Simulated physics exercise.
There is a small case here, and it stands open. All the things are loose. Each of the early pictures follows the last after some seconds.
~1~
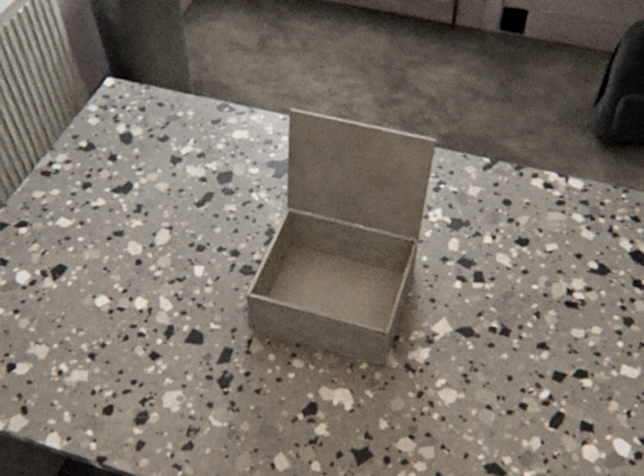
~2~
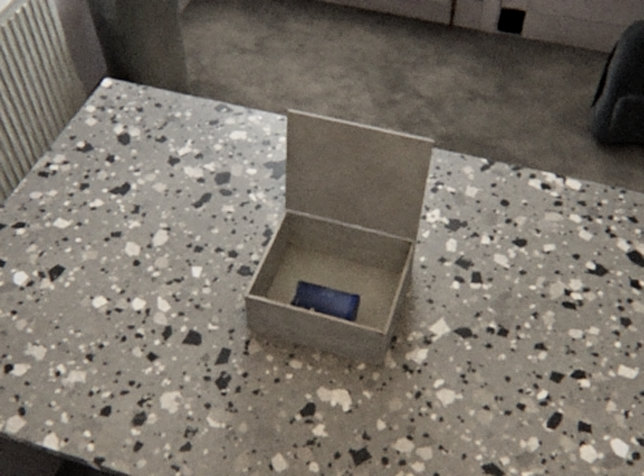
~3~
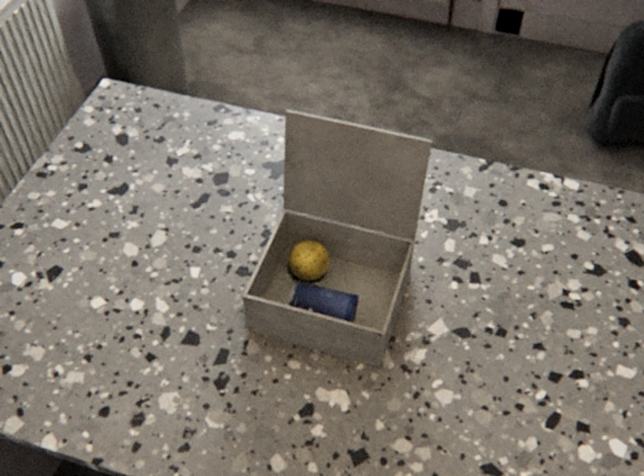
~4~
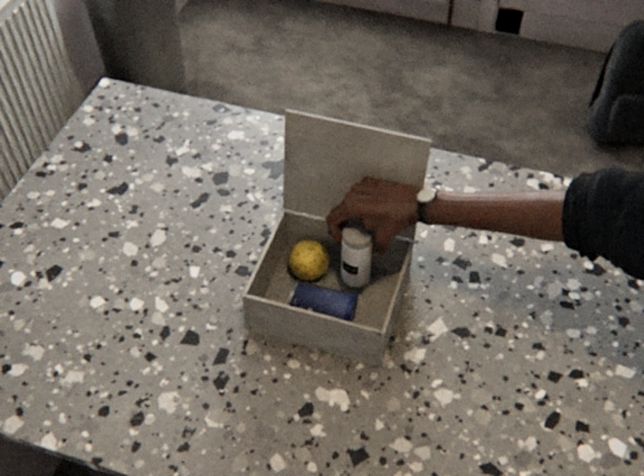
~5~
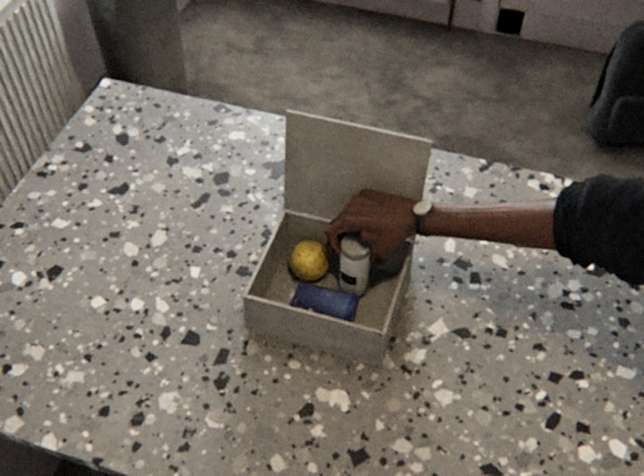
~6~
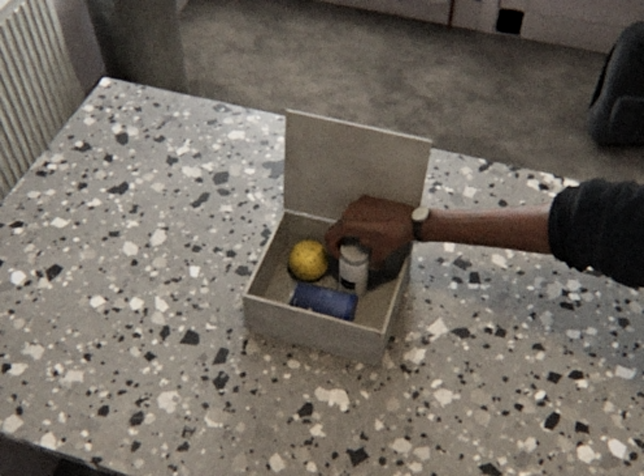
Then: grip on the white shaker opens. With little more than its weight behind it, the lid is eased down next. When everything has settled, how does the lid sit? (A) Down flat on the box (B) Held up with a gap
Option B: Held up with a gap.
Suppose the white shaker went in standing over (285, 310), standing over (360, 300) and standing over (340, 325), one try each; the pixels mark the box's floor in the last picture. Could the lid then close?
Lid, in order: Held open, held open, held open.
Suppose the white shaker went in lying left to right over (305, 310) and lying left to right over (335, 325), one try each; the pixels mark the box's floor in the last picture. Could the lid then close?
First try: It shuts flat; second try: It sits on the rim.
Then, 1.00 s later than the last frame, lid starting down.
Then, 1.40 s later than the last frame, lid 72° above the rim.
Then, 1.70 s later than the last frame, lid 53° above the rim.
Then, 1.90 s later than the last frame, lid 38° above the rim.
When it is over, lid 29° above the rim; all 3 as before. End places, in pixels of the last picture, white shaker near (354, 270).
